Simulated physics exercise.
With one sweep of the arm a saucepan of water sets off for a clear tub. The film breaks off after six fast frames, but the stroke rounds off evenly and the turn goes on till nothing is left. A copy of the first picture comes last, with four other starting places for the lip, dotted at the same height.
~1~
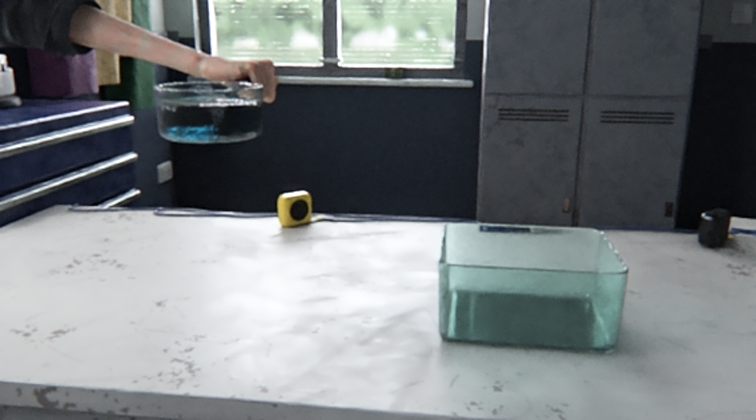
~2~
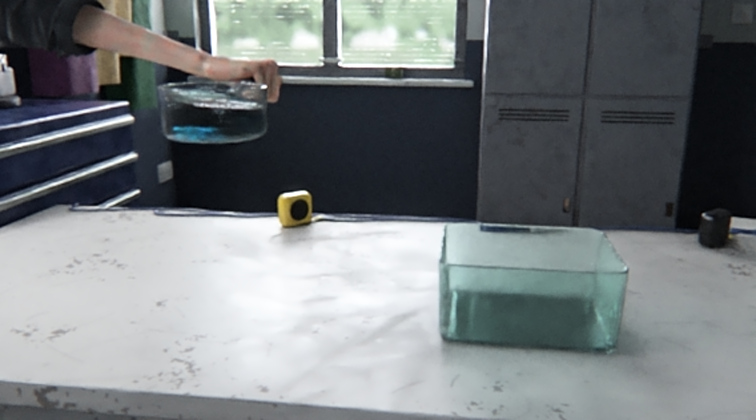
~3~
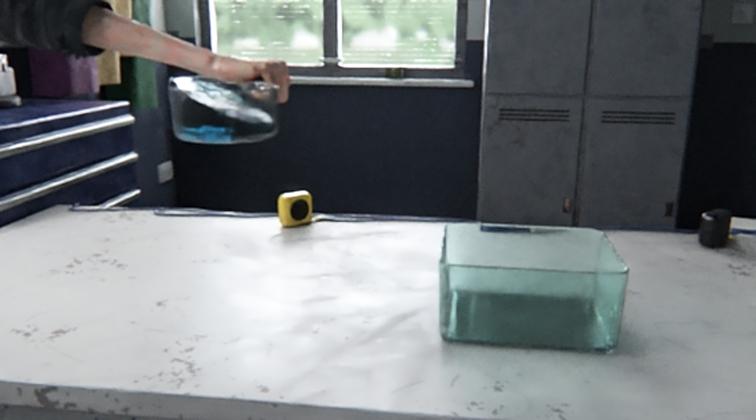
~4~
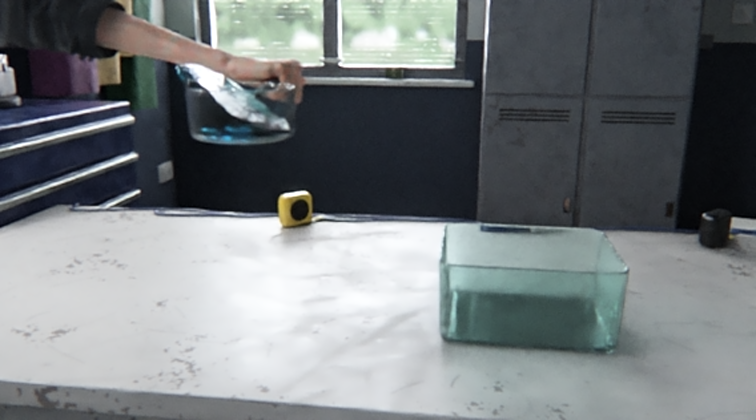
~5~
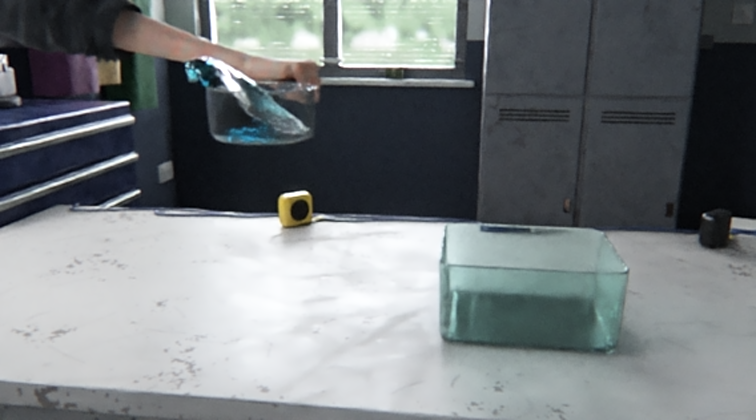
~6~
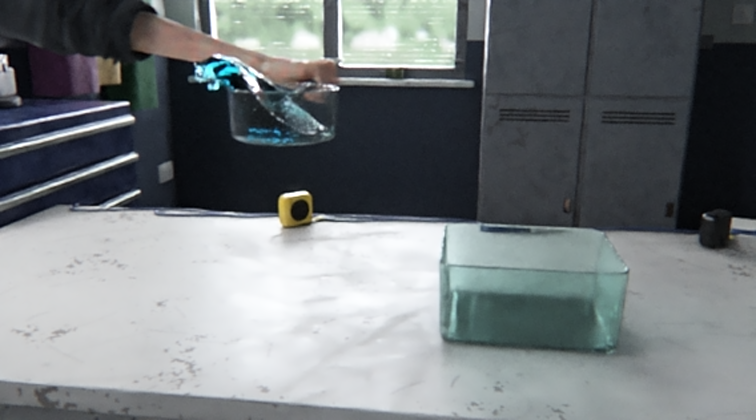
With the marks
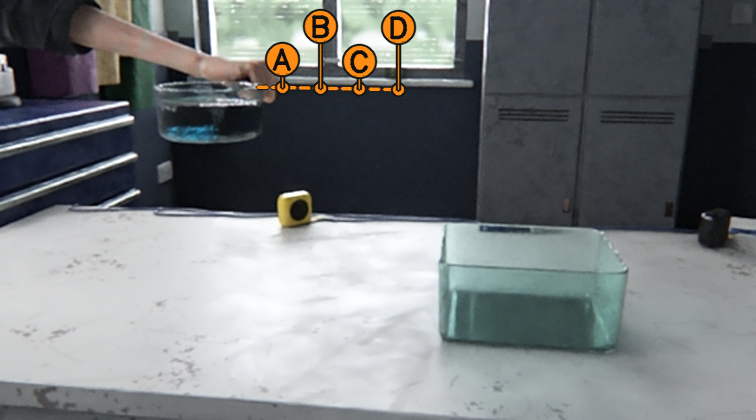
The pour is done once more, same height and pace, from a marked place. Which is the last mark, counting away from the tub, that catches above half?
It is B.
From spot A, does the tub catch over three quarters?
No.
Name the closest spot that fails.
Spot A.
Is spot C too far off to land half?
No.
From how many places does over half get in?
Three of them.
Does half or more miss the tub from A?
Yes.
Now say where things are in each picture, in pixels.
Upright, lip at (258, 87); tub from (439, 338) to (616, 350); nothing has left yet.
Upright, lip at (262, 87); nothing has left yet.
Upright, lip at (273, 87); water is over the rim, down to (188, 85).
Upright, lip at (291, 87); water is over the rim, down to (203, 86).
Upright, lip at (312, 88); water is over the rim, down to (219, 86).
Upright, lip at (334, 88); water is over the rim, down to (240, 86).
On the marked copy, A at (282, 87); B at (320, 88); C at (359, 89); D at (398, 89).
If A is chosen, about 32 % lands in the tub, 64 % falls short and 4 % goes beside or beyond.
If B is chosen, about 70 % lands in the tub, 23 % falls short and 7 % goes beside or beyond.
If C is chosen, about 73 % lands in the tub, 19 % falls short and 8 % goes beside or beyond.
If D is chosen, about 73 % lands in the tub, 18 % falls short and 9 % goes beside or beyond.
